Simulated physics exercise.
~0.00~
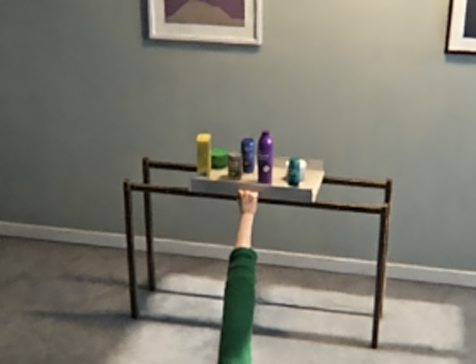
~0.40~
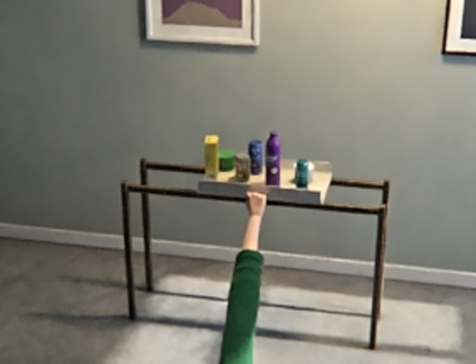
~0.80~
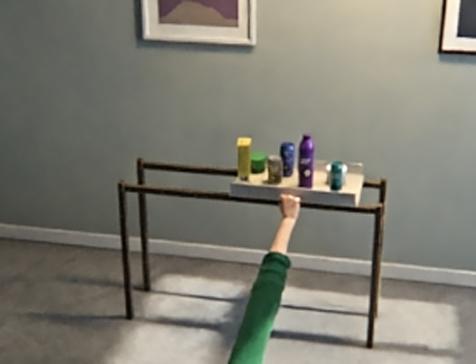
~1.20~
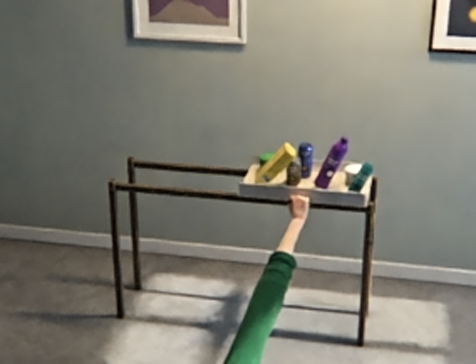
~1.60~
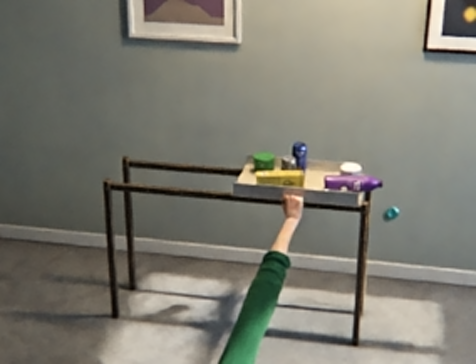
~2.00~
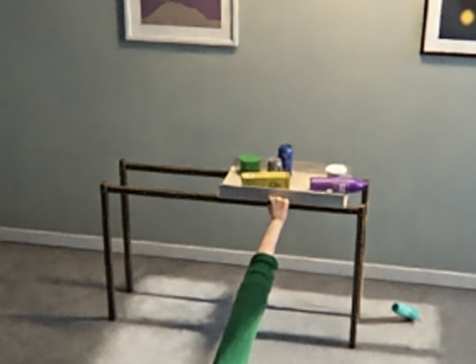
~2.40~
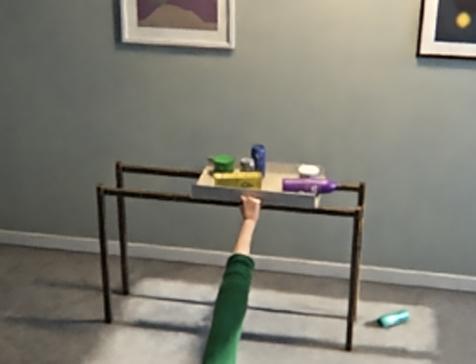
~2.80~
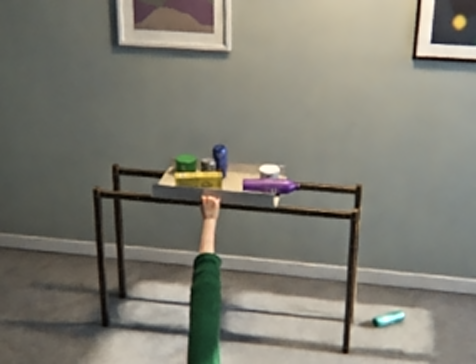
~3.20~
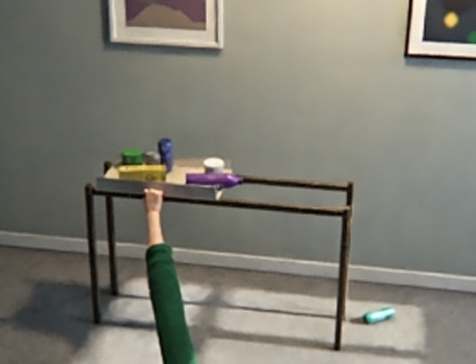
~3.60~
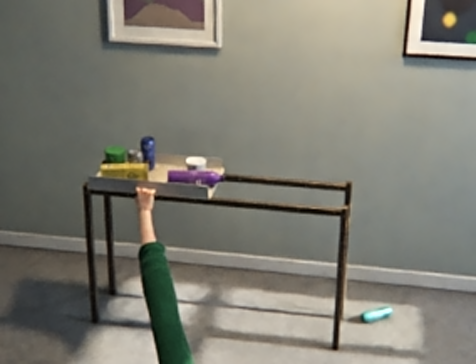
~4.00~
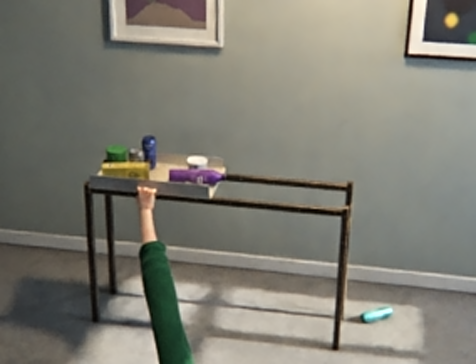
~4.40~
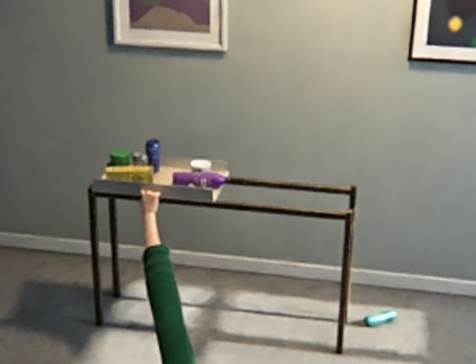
A green-sleeved arm reaches in from the bottom, its hand at the front edge of a pale tray set on a dark-railed frame, seen from slightly above in a grey-walled room with framed artwork. On the tray stand a yellow carton, purple bottle, turquoise can, and green, blue, grey and white containers. The tray slides right to the end of the rails, where the carton, bottle and turquoise can tip. The can drops off the right side to the floor, while the carton and bottle fall flat. The tray then travels left to the opposite end and rests there, still holding both toppled items, with the turquoise can lying on the floor.
